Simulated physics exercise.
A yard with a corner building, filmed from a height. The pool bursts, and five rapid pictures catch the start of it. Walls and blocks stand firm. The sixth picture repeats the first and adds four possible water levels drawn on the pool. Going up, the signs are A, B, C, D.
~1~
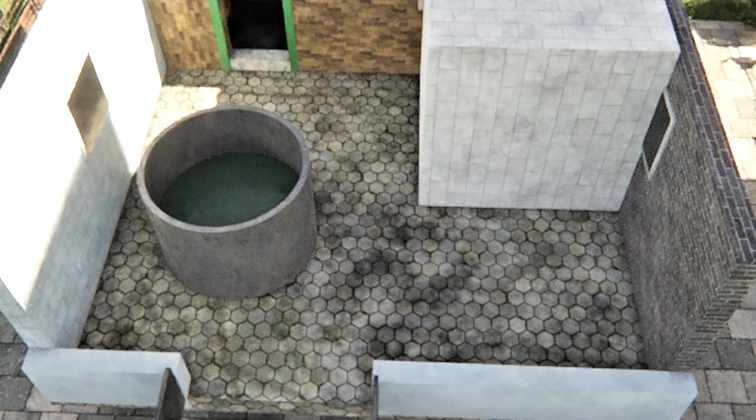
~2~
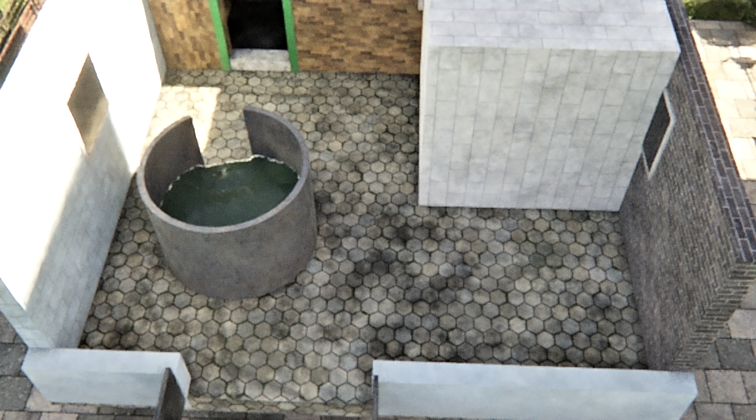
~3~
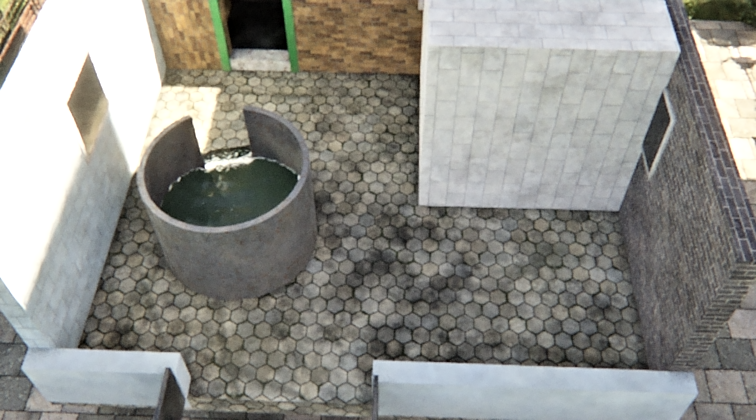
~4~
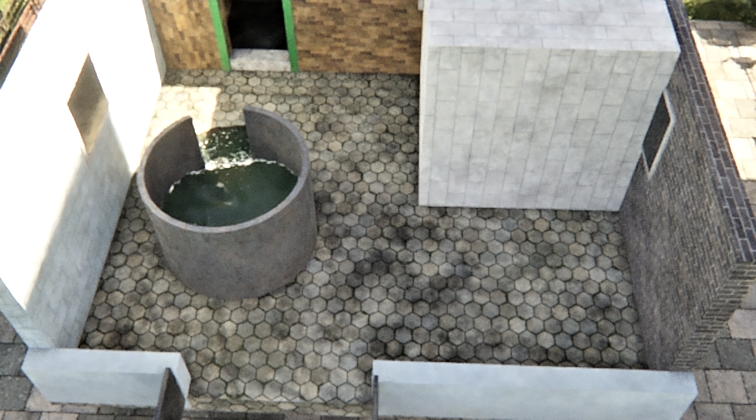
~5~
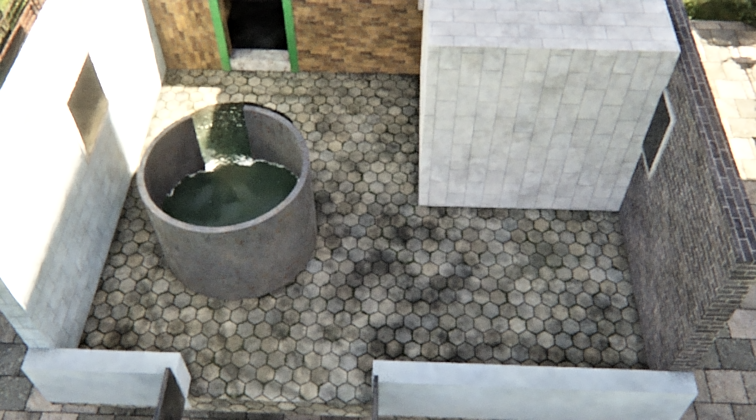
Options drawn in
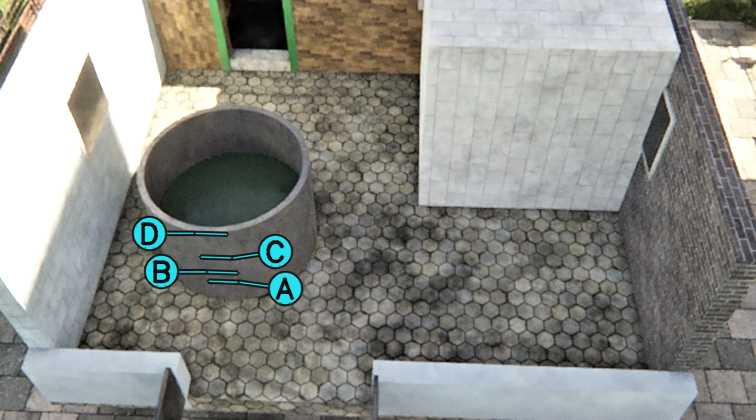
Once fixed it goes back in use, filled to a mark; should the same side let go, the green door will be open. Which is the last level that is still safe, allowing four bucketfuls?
Choose B.
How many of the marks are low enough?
Two of the four.
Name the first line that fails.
The answer is C.
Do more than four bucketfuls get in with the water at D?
Yes, it does.
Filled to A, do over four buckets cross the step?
No, not at all.
On the marked copy, A at (224, 281); B at (221, 272); C at (217, 257); D at (210, 233); from the bottom up A, B, C, D.
With A, nothing gets over.
With B, a bucket or two gets in.
With C, about 12 bucketfuls get in.
With D, dozens of bucketfuls pour in.
